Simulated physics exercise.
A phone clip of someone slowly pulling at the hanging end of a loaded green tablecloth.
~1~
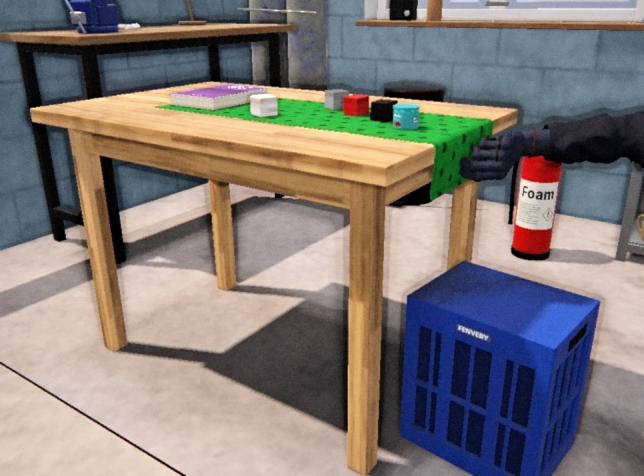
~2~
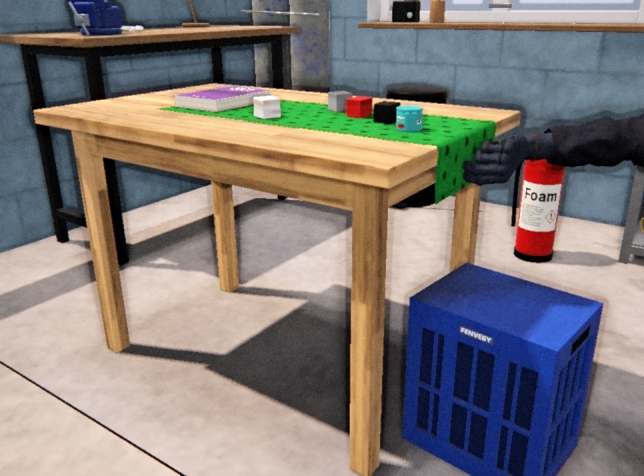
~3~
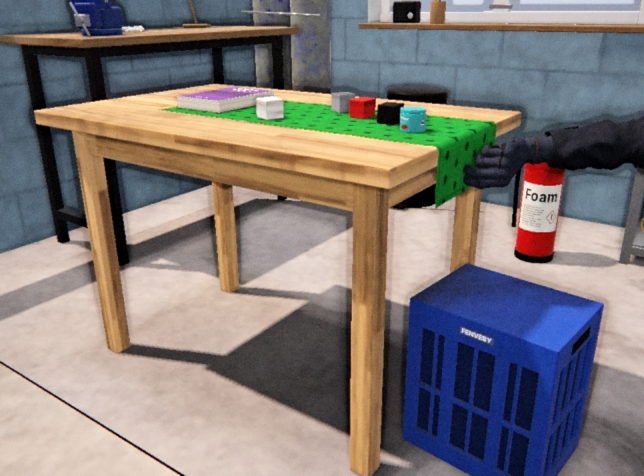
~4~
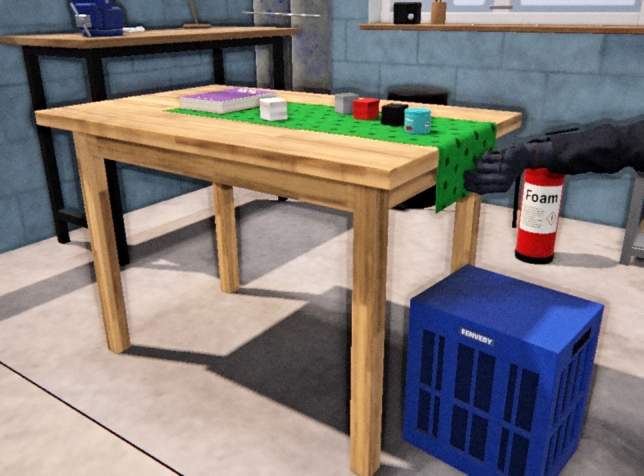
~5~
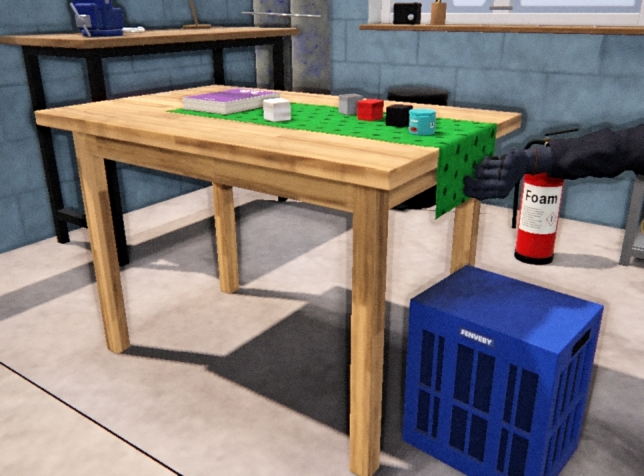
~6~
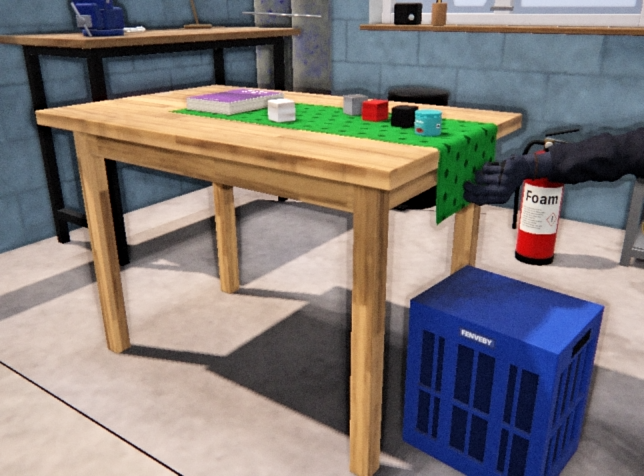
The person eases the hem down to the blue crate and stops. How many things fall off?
The answer is two.
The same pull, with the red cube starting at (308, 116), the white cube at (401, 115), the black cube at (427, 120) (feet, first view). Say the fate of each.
The red cube remains up, the white cube tumbles off, the black cube drops off.
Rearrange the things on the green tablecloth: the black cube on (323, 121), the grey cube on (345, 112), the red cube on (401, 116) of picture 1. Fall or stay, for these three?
The black cube survives; the grey cube does not fall; the red cube goes over.
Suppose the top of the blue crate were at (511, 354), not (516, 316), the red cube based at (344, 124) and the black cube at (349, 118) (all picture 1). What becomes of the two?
The red cube is carried off; the black cube drops off.
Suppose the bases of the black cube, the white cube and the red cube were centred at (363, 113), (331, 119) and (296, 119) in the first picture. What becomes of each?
The black cube stays on; the white cube survives; the red cube holds on.
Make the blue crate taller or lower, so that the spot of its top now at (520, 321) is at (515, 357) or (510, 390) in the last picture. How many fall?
Then 3 and 4.
A little later, hem near (465, 229); all still up.
Next, hem near (463, 265); turquoise pot gone.
Later still, hem on the crate; turquoise pot and black cube gone.
When it is over, hem on the crate; turquoise pot and black cube gone. Over the edge go two.
